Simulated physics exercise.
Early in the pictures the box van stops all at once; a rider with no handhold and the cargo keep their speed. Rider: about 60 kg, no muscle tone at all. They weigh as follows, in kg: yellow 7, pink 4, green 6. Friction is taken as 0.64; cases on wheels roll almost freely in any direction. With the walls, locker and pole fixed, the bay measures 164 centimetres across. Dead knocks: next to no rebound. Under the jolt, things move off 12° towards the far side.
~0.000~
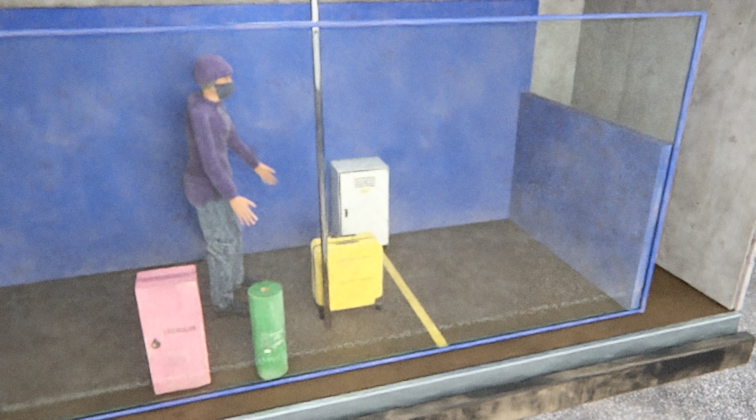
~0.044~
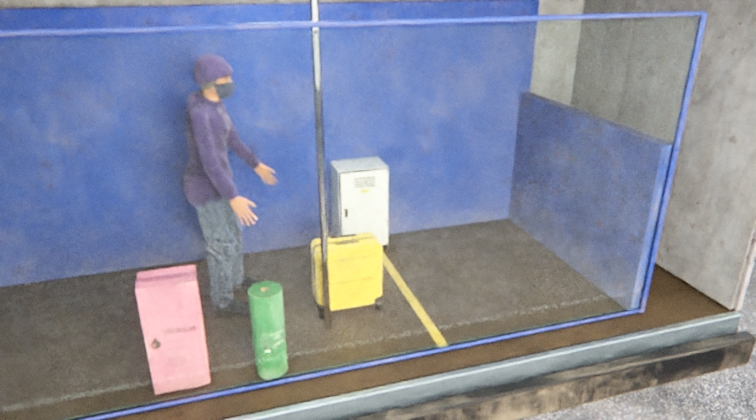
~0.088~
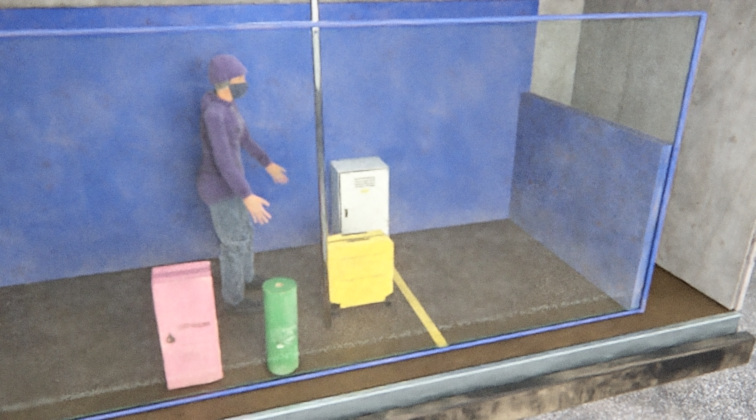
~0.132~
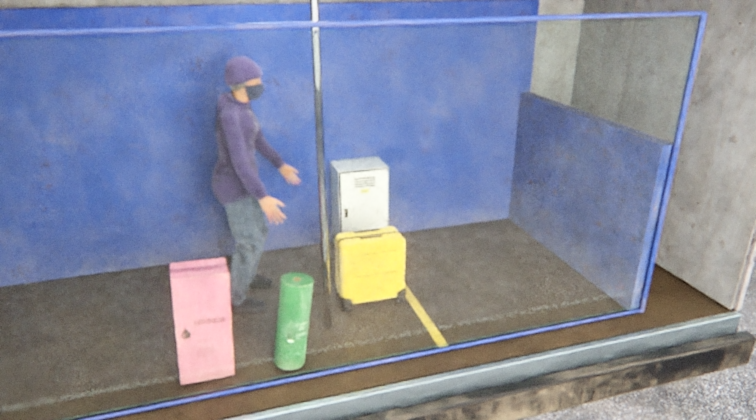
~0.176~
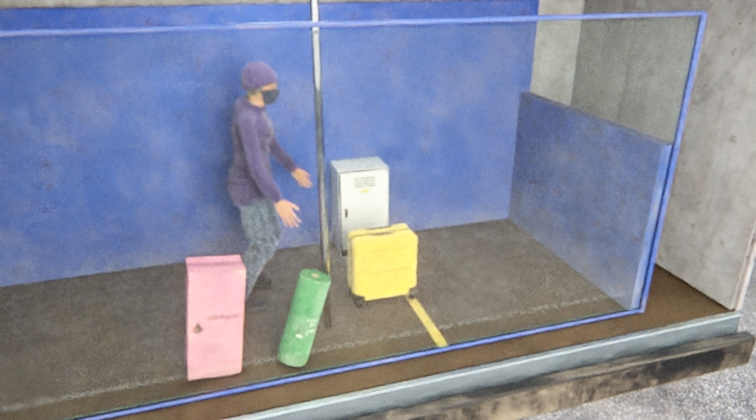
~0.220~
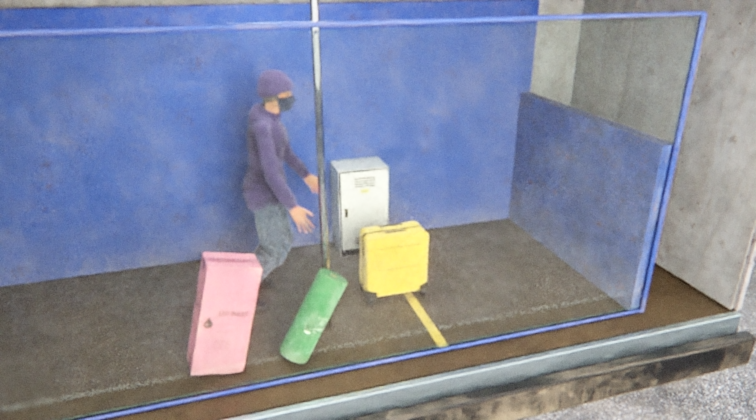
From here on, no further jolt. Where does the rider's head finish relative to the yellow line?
It finishes past the yellow line.
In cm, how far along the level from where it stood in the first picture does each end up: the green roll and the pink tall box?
Green roll 50 and pink tall box 60.
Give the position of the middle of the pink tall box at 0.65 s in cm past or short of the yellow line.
Short of it by around 95 cm.
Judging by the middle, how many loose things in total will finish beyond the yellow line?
Summing up, 1.
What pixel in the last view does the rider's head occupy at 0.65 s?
Around (415, 214).
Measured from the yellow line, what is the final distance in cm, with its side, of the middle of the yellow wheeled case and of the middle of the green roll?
The yellow wheeled case ends 110 cm past, and the green roll ends 50 cm short.
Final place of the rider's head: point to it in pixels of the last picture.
In the last picture it ends at roughly (441, 241).
After 0.40 s the rider's head is 42 cm short of the yellow line, near (332, 153) in the last picture's view.
After 0.65 s the rider's head is 21 cm past the yellow line, near (415, 214) in the last picture's view; the green roll 53 cm short of the yellow line, tilted 90°.
After 1.05 s the rider's head is 46 cm past the yellow line, near (445, 239) in the last picture's view.
Final state at 2.2 s, yellow wheeled case crosses the yellow line; pink tall box stops short of the yellow line; green roll stops short of the yellow line; rider's hips stop short of the yellow line; rider's head crosses the yellow line.
